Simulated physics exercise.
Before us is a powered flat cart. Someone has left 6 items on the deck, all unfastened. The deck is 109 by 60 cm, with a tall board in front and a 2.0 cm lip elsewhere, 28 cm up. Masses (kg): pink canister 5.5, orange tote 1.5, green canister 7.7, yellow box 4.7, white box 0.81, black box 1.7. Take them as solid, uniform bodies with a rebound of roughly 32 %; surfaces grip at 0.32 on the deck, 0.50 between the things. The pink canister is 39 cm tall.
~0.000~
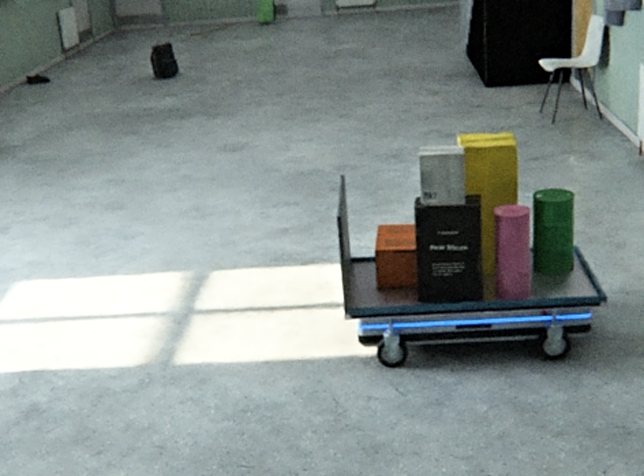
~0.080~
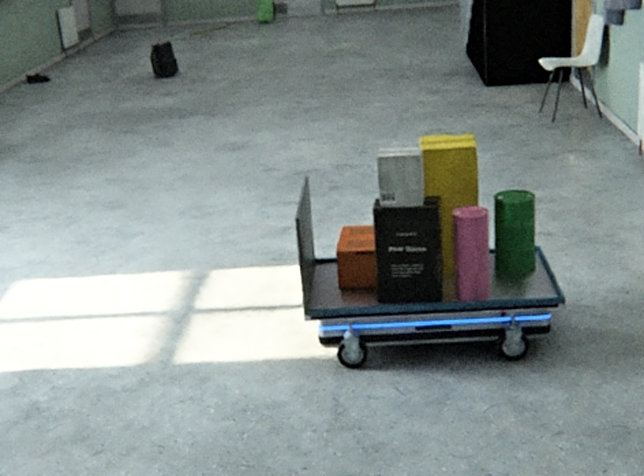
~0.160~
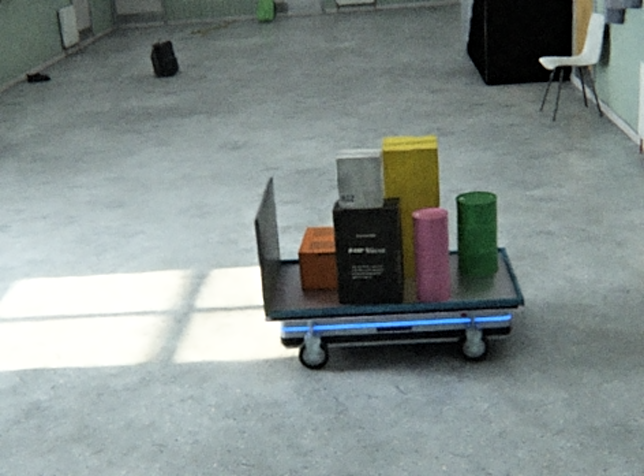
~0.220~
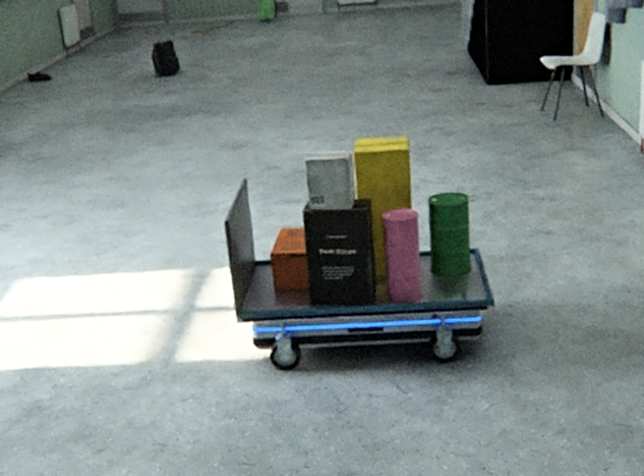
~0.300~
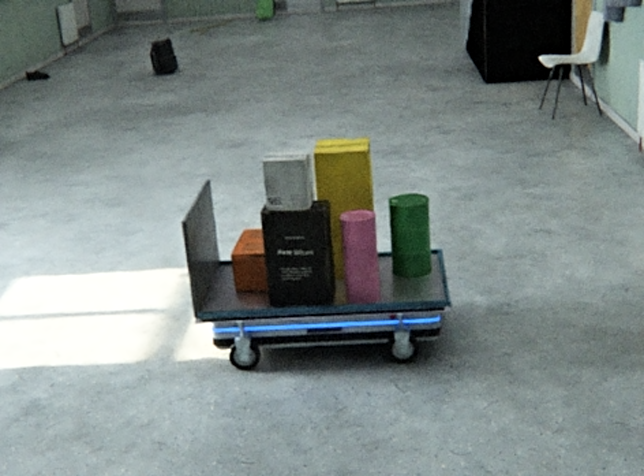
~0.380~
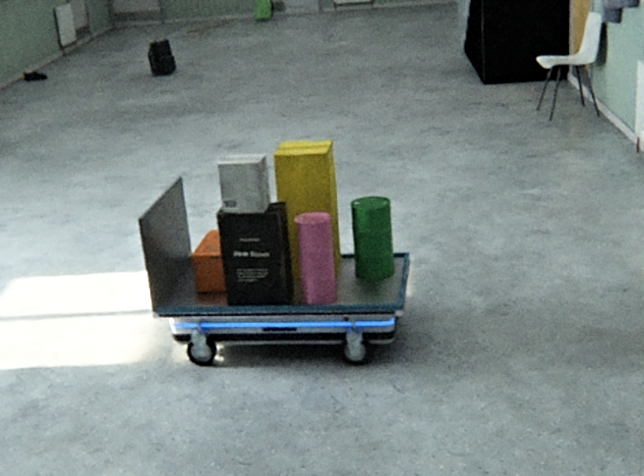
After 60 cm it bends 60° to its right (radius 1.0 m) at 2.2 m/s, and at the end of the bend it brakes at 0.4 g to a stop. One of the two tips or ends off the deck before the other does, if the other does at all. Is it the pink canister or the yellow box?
It is the first, the pink canister.
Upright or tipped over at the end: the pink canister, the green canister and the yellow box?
The pink canister tips over; the green canister is still upright; the yellow box stays upright.
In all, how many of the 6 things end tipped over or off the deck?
That comes to 3.
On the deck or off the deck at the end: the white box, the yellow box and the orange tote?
The white box ends off the deck; the yellow box ends on the deck; the orange tote ends on the deck.
After 0.78 s, 172 cm covered, turned 55°; pink canister, white box and black box now off the deck; yellow box 6° off upright near (170, 194); orange tote moved 19 cm.
After 1.28 s, 251 cm covered, turned 60°; yellow box 10° off upright near (117, 161); green canister moved 24 cm; orange tote moved 13 cm.
In the end (3.0 s), off the deck, pink canister, white box and black box; not toppled but over 10 cm from the start, orange tote, green canister and yellow box. At the end, from the last picture's camera, yellow box near (116, 154). Pink canister went at 0.66 s; yellow box was never lost.
